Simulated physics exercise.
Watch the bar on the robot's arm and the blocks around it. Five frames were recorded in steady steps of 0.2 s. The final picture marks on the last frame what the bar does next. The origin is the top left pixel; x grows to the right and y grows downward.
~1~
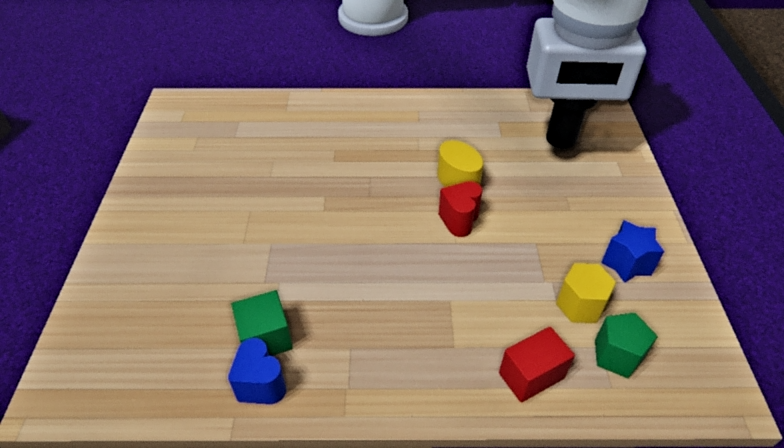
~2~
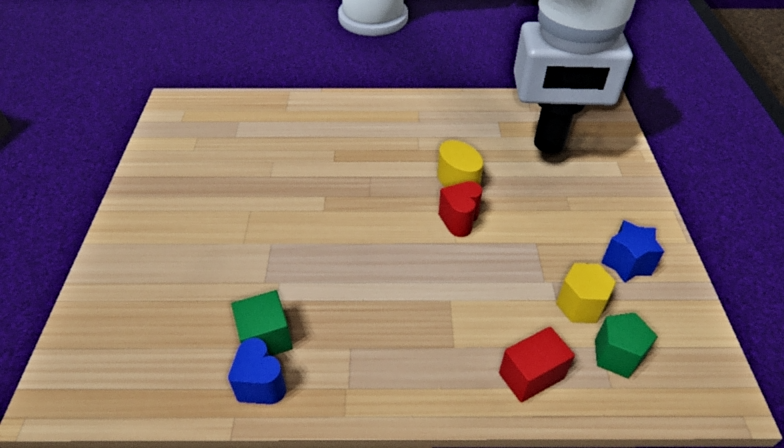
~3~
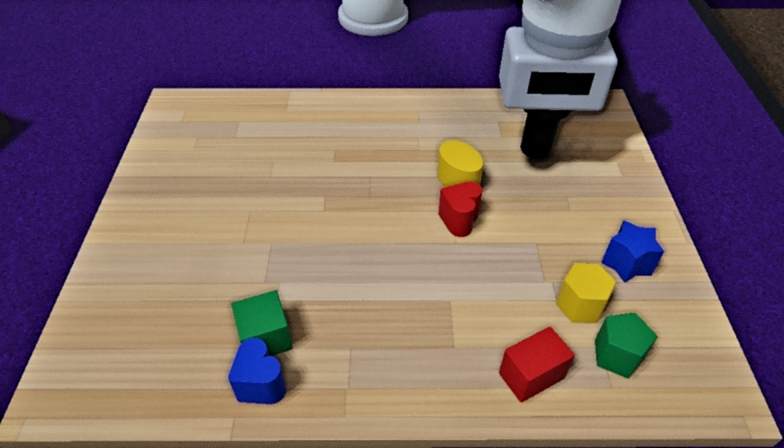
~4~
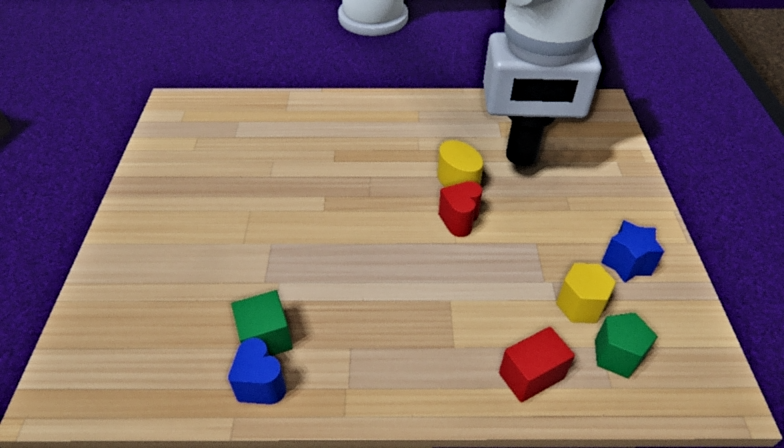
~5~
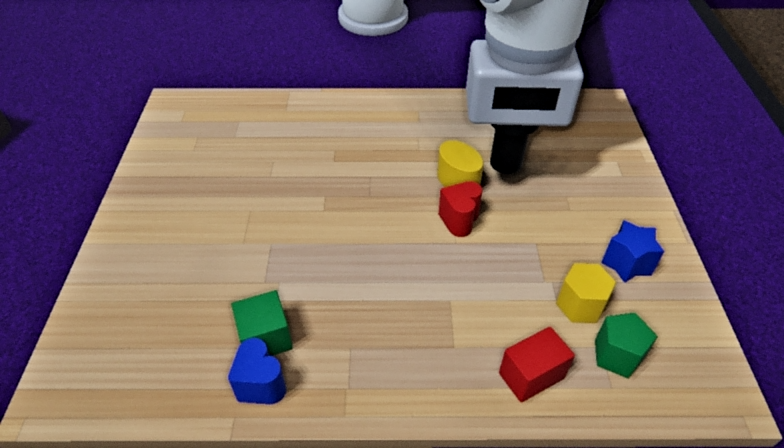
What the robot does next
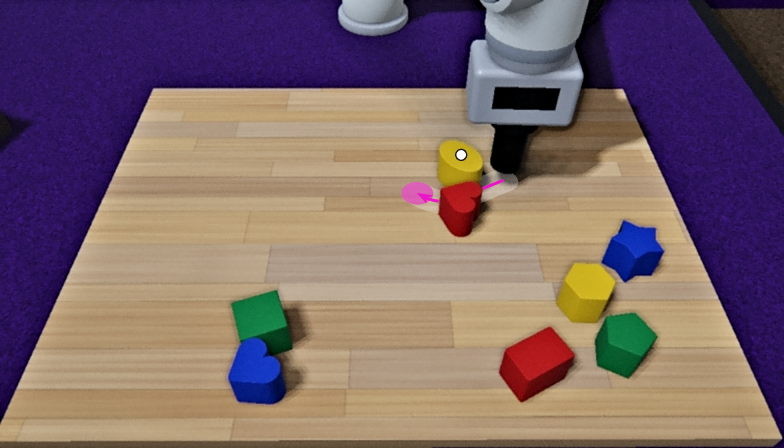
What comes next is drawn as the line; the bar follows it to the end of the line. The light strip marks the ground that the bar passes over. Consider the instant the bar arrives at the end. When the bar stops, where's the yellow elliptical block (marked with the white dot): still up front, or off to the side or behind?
The yellow elliptical block stays in front.
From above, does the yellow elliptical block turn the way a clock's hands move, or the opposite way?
Spin direction: Clockwise.
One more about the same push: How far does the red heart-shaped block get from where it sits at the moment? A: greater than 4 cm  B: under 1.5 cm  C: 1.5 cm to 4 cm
B - under 1.5 cm.
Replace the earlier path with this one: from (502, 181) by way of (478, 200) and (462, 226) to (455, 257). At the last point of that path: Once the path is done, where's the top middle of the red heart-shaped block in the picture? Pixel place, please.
Its top face will be centred at roughly (419, 237).
The line goes from (502, 181) via (476, 191) and (447, 201), ending at (417, 193); the dot is on the yellow elliptical block.
On the path given first. One third of the way, bar at (477, 175); yellow elliptical block at (444, 156), turned 35° clockwise.
Two thirds of the way, bar at (448, 184); yellow elliptical block at (428, 156), turned 80° clockwise; red heart-shaped block at (460, 200).
At the end, bar at (418, 176); yellow elliptical block at (410, 145), turned 125° clockwise; red heart-shaped block at (460, 200).
